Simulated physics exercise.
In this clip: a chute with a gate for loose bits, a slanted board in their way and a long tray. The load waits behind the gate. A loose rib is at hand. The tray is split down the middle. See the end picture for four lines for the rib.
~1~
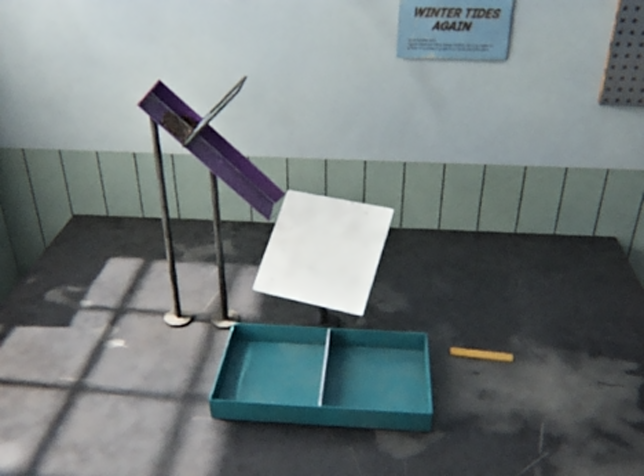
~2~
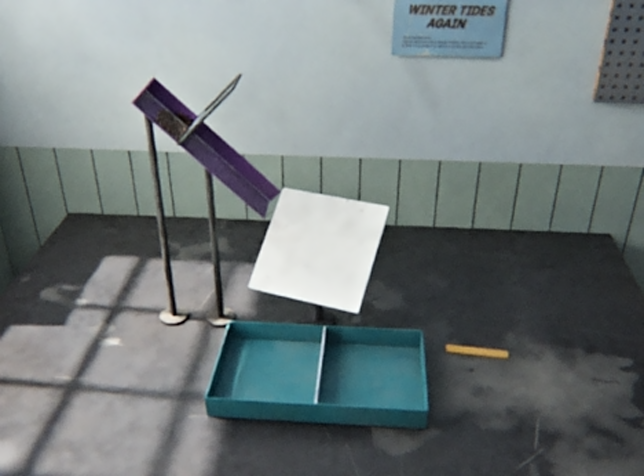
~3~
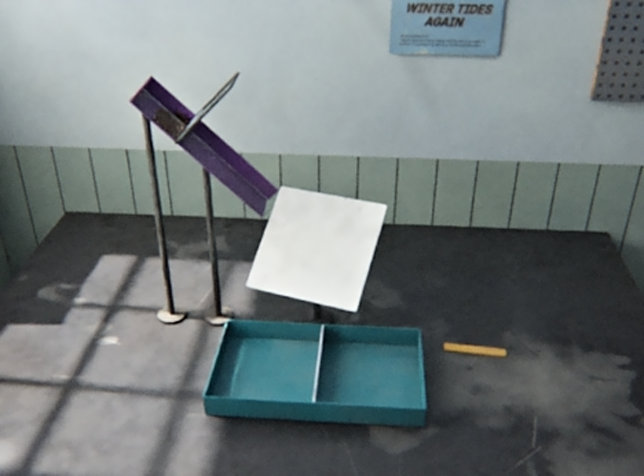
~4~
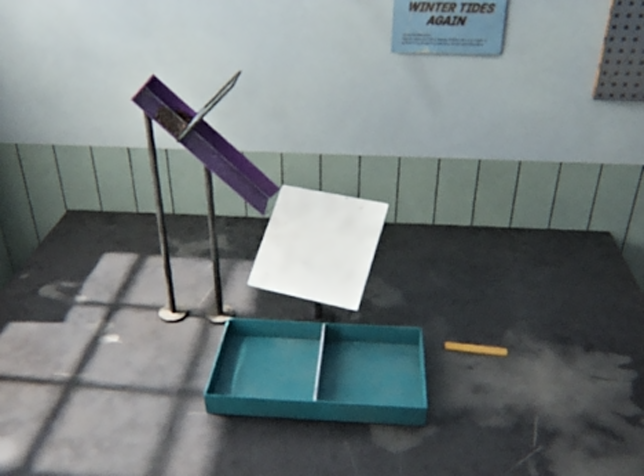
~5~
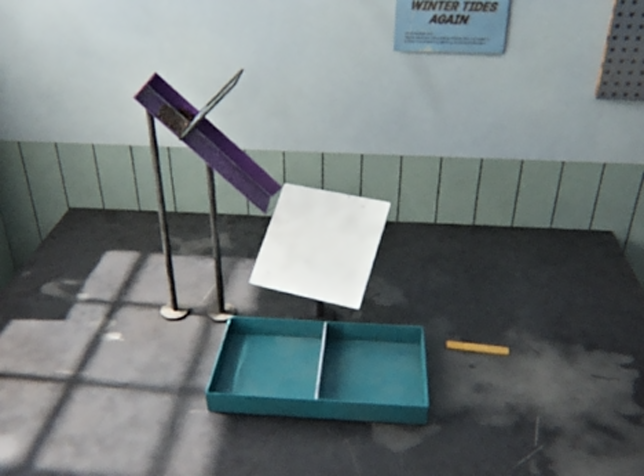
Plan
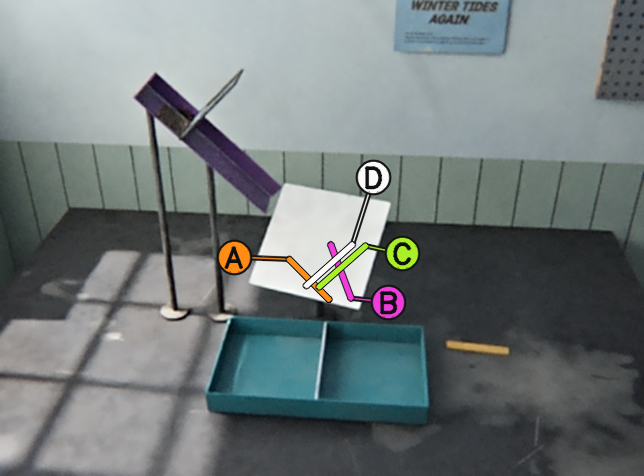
In this clip, a purple chute on thin metal legs slopes down to the right toward a tilted white board behind a divided teal tray, with a yellowish stick lying nearby; nothing moves except a slight shift of the view.
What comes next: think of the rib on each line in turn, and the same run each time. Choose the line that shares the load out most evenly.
Line B.
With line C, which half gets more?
More lands on the left.
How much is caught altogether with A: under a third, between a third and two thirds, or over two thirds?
It is over two thirds.
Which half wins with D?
More lands on the left.
On the marked copy, line A from (289, 259) to (329, 299); line B from (330, 244) to (351, 298); line C from (365, 245) to (319, 287); line D from (352, 244) to (306, 285).
For line A, of what is caught, about a tenth in the left half, almost all in the right.
For line B, of what is caught, roughly a third in the left half, roughly two thirds in the right.
For line C, of what is caught, the larger part in the left half, about a tenth in the right.
For line D, of what is caught, almost all in the left half, about a tenth in the right.
